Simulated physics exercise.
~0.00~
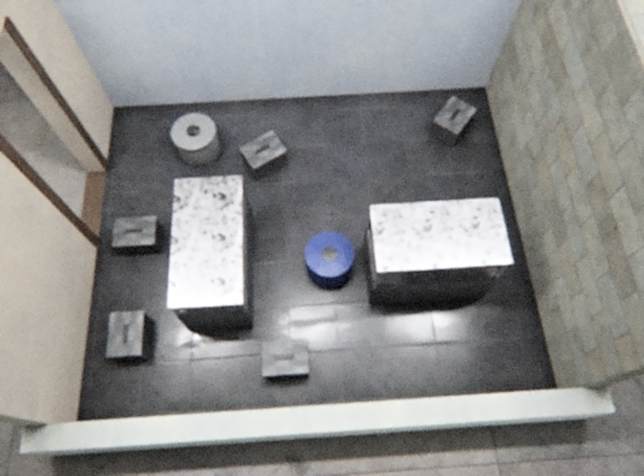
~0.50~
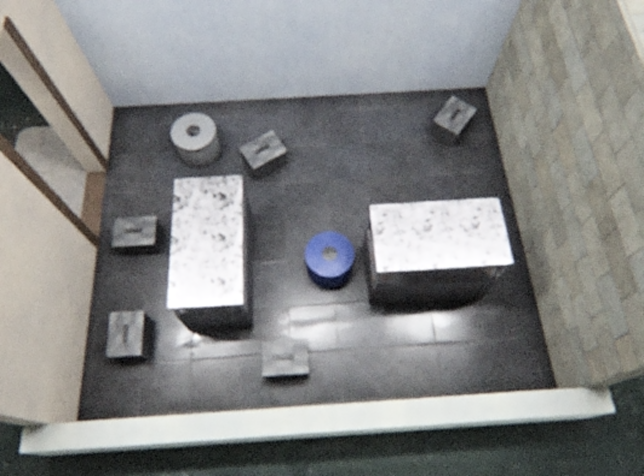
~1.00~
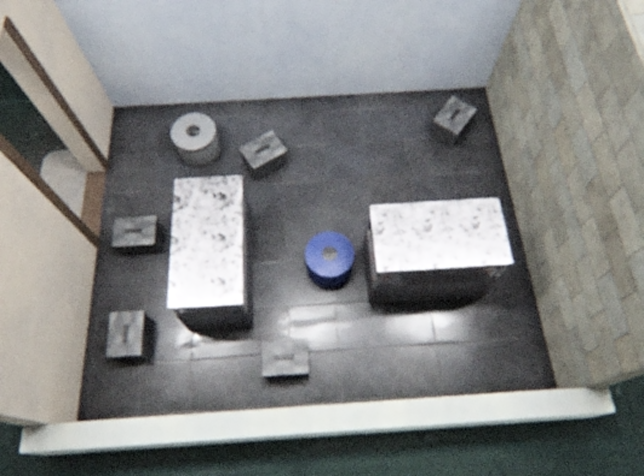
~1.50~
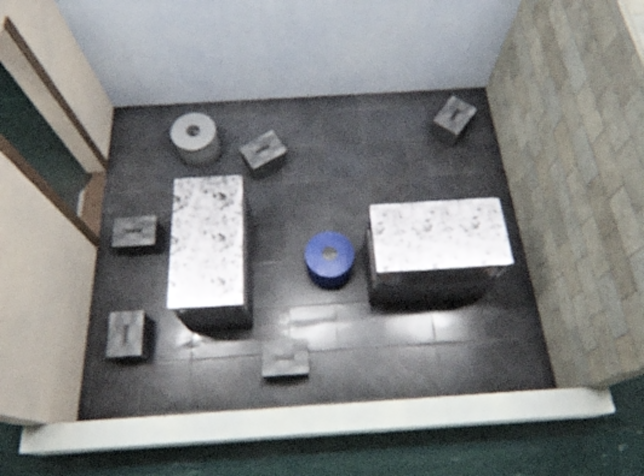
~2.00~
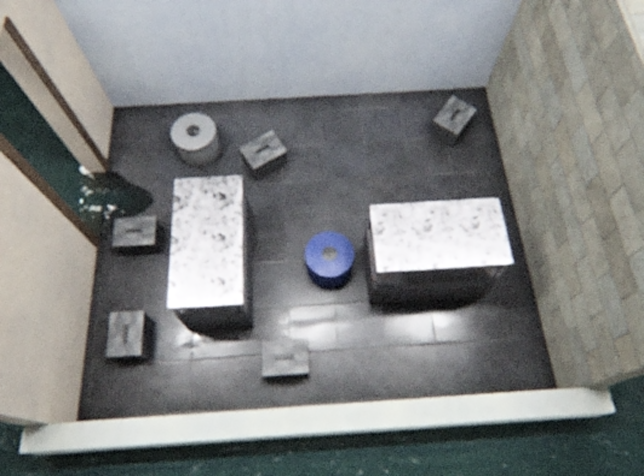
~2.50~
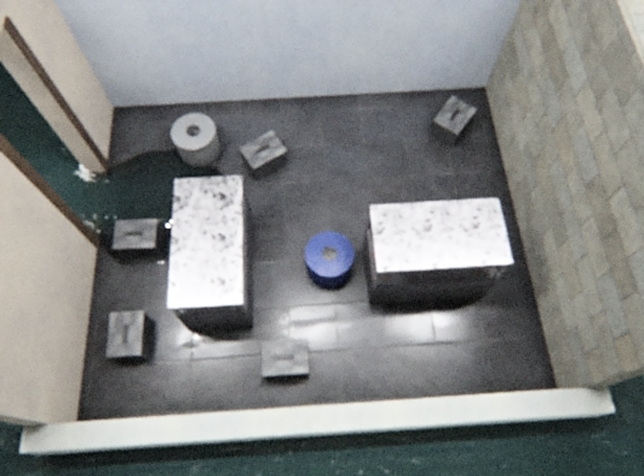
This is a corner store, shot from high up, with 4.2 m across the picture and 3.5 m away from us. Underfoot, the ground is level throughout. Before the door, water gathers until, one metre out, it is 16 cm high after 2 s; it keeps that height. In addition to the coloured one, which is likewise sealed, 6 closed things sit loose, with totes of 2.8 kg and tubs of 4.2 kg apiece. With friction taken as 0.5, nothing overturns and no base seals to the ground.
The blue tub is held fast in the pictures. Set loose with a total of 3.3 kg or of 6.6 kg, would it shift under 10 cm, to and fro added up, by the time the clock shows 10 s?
It stays steady with the lesser amount.
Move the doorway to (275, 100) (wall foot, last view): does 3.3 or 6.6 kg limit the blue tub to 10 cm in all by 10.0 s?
Lab note: Both masses insufficient.
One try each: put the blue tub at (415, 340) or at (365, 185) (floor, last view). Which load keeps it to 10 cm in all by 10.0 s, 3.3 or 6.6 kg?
Result, try 1: Both pass; try 2: Both fail.
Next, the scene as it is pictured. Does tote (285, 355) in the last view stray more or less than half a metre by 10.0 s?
Result: Limit not reached.
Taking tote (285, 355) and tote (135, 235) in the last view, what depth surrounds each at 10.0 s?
Some 2 cm at the first, some 4 cm at the second.
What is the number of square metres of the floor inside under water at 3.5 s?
The covered patch comes to about 4.0 m2.
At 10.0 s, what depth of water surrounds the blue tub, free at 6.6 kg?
Depth: Approx. 2 cm.
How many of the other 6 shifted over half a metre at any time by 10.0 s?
I get 5.
After 3.5 s the blue tub would be 0 cm from its start with 3.3 kg and 0 cm from its start with 6.6 kg; 0 cm of water round it then.
After 4.5 s the blue tub would be 0 cm from its start with 3.3 kg and 0 cm from its start with 6.6 kg; 0 cm of water round it then.
After 7.0 s the blue tub would be 0 cm from its start with 3.3 kg and 0 cm from its start with 6.6 kg; 1 cm of water round it then.
After 10.0 s the blue tub would be 2 cm from its start with 3.3 kg and 0 cm from its start with 6.6 kg; 2 cm of water round it then.
